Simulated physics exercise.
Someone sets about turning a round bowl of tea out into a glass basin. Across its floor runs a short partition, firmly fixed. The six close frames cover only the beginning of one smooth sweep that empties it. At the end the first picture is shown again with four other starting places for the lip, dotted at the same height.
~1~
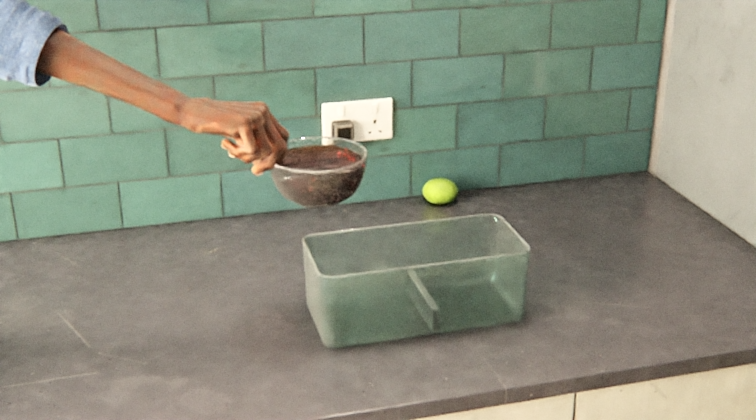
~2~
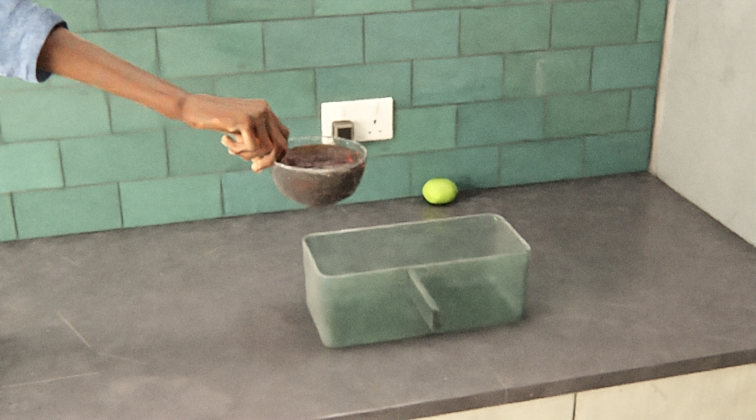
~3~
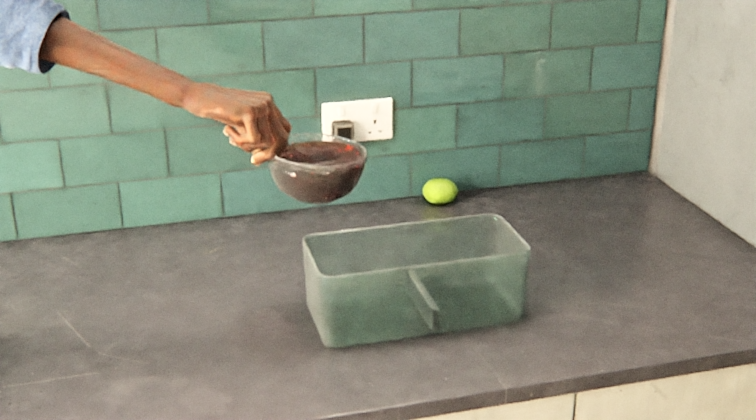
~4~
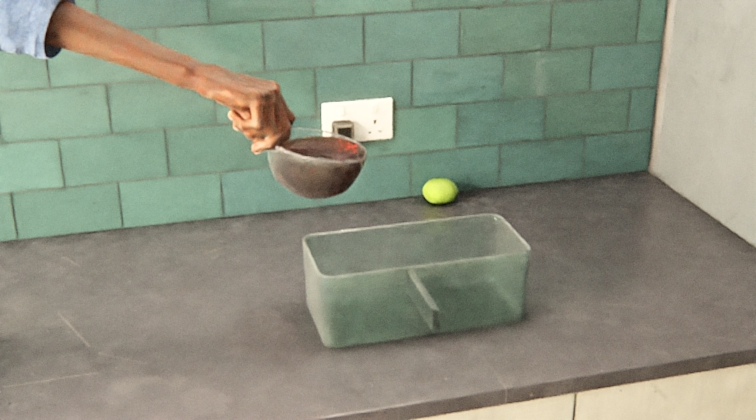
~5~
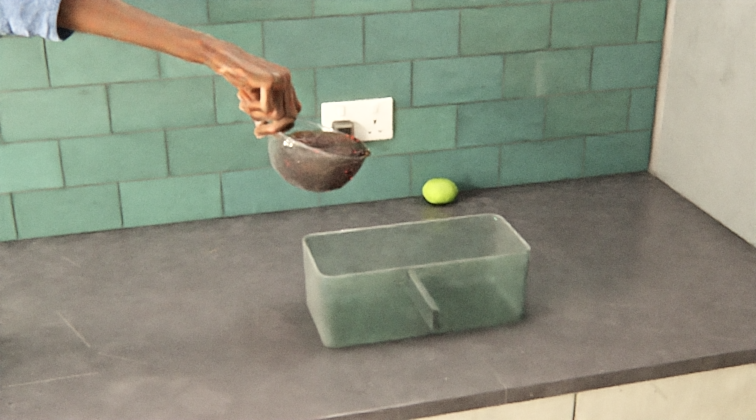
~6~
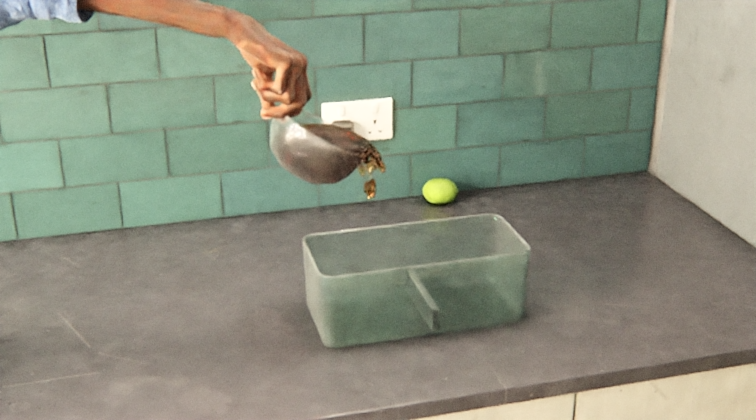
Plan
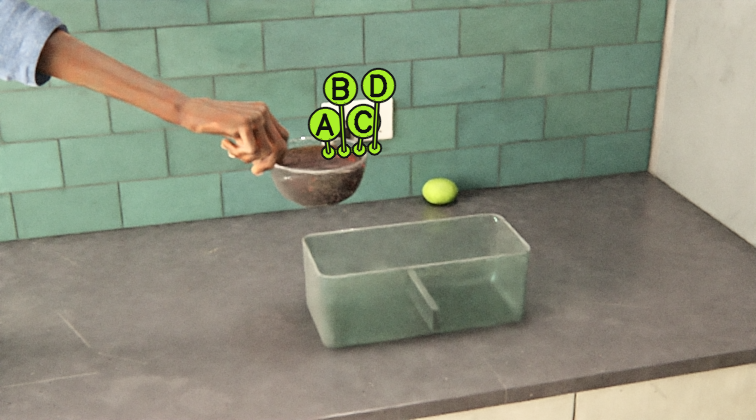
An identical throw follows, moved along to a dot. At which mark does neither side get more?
It is B.
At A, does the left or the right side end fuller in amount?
More ends on the left.
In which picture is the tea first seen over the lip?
In picture 5.
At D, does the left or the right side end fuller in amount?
The right one.
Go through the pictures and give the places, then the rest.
Upright, lip at (364, 149); basin from (322, 346) to (523, 317); top of the wall at (422, 288); nothing has left yet.
Upright, lip at (364, 149); nothing has left yet.
Tipped about 5°, lip at (364, 149); nothing has left yet.
Tipped about 12°, lip at (364, 149); nothing has left yet.
Tipped about 20°, lip at (364, 149); tea is over the lip, down to (364, 149).
Tipped about 31°, lip at (364, 149); tea is over the lip, down to (369, 193).
On the marked copy, A at (328, 152); B at (344, 150); C at (359, 149); D at (374, 148).
If A is chosen, about 84 % ends left of the wall and 15 % right of it.
If B is chosen, about 48 % ends left of the wall and 51 % right of it.
If C is chosen, about 22 % ends left of the wall and 76 % right of it.
If D is chosen, about 9 % ends left of the wall and 89 % right of it.
